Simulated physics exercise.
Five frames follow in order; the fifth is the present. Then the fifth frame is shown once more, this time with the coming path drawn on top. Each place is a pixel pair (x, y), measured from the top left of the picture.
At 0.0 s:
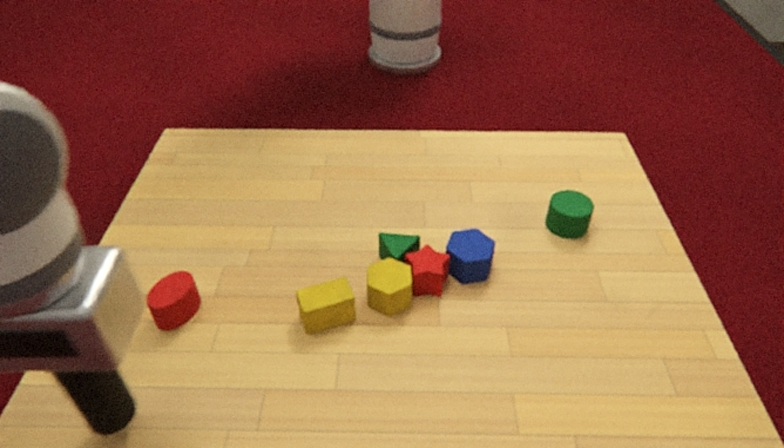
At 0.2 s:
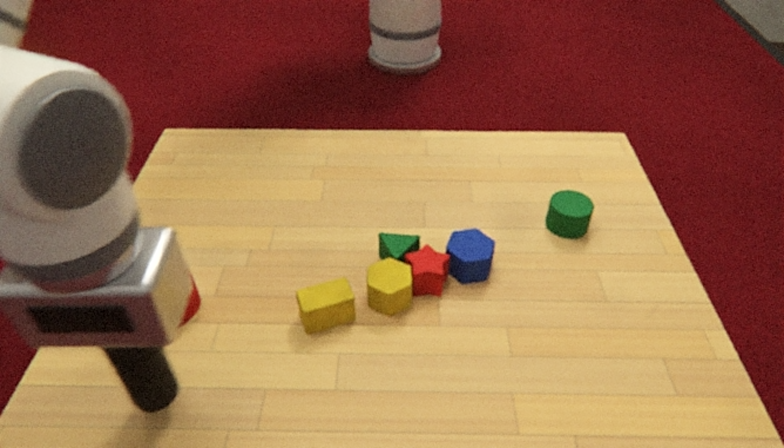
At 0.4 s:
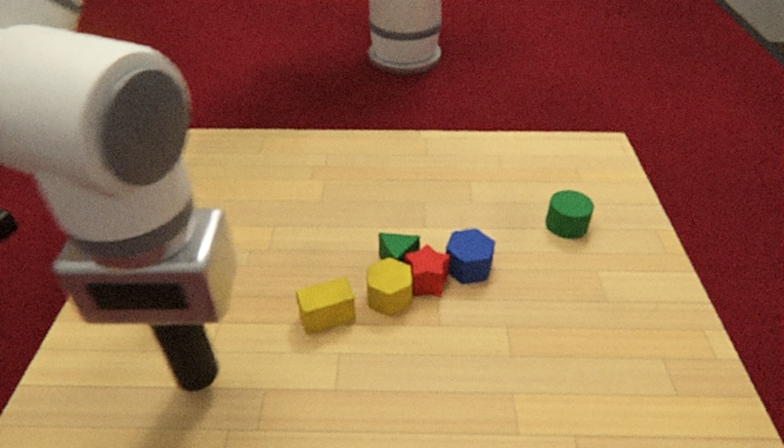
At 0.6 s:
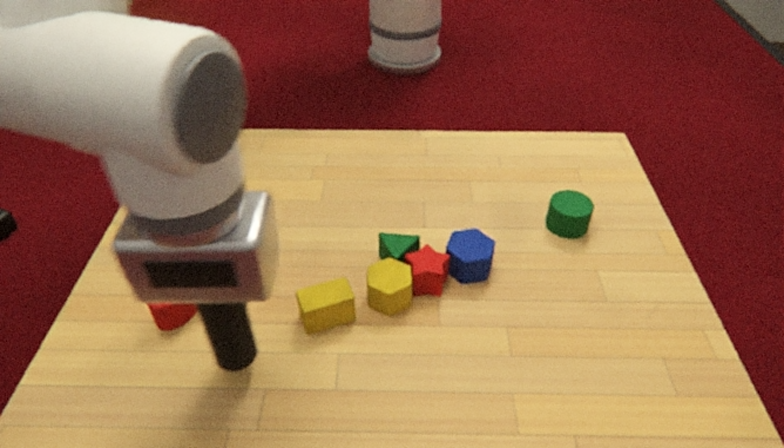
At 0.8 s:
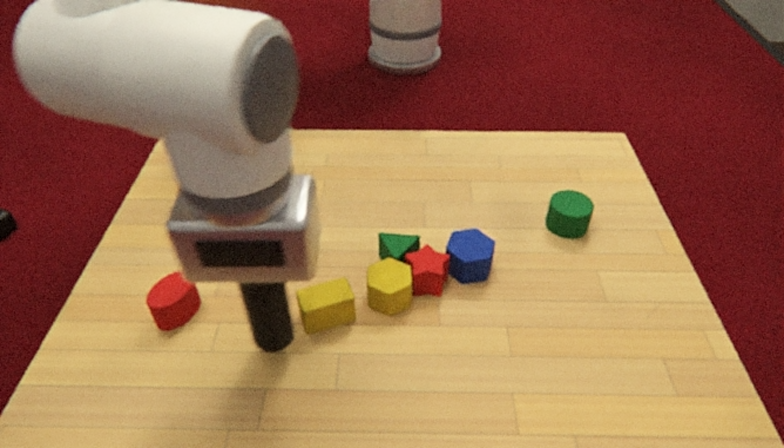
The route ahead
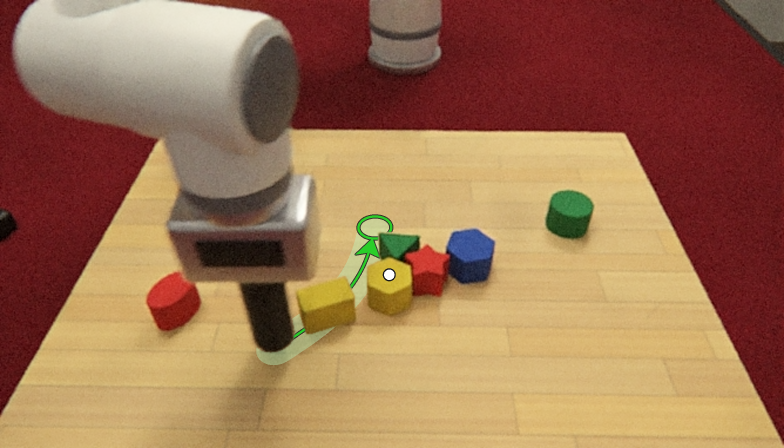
At first, a robot arm with a black tip is at the left edge of a wooden table scattered with coloured blocks. The arm moves steadily right and slightly away from the viewer, briefly hiding the red block, until its tip is beside the yellow oblong block, while the blocks stay put.
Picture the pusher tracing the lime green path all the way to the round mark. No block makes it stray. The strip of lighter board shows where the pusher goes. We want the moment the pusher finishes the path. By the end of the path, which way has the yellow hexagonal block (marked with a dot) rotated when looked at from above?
Viewed from above: Clockwise.
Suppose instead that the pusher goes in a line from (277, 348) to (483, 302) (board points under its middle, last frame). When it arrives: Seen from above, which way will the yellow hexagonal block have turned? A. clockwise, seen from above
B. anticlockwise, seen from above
Option B.
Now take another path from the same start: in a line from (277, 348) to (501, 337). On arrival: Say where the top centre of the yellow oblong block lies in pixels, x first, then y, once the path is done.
Its top face will be centred at roughly (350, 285).
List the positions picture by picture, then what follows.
In the first picture, tip of the pusher at (113, 414), middles of tops, yellow oblong block at (325, 293), yellow hexagonal block at (389, 275), green triangular block at (398, 241), red star at (428, 260).
In the second picture, pusher at (156, 393), nothing pushed.
In the third picture, pusher at (197, 373), nothing pushed.
In the fourth picture, pusher at (237, 354), nothing pushed.
In the fifth picture, pusher at (274, 336), yellow oblong block at (325, 293), yellow hexagonal block at (389, 275), green triangular block at (398, 241), red star at (428, 260).
The line goes from (277, 348) via (330, 309) and (363, 268), ending at (375, 227); the dot is on the yellow hexagonal block.
What follows on the original path. One third of the way, pusher at (330, 297); yellow oblong block at (373, 269), turned 20° clockwise; yellow hexagonal block at (420, 269); green triangular block at (403, 237), turned 35° anticlockwise; red star at (454, 253), turned 15° anticlockwise.
Two thirds of the way, pusher at (362, 256); yellow oblong block at (405, 246), turned 70° clockwise; yellow hexagonal block at (443, 269), turned 35° clockwise; green triangular block at (417, 228), turned 15° anticlockwise; red star at (474, 252), turned 15° anticlockwise.
At the end, pusher at (375, 215); yellow oblong block at (406, 240), turned 95° clockwise; yellow hexagonal block at (443, 269), turned 35° clockwise; green triangular block at (428, 225); red star at (474, 252), turned 15° anticlockwise.
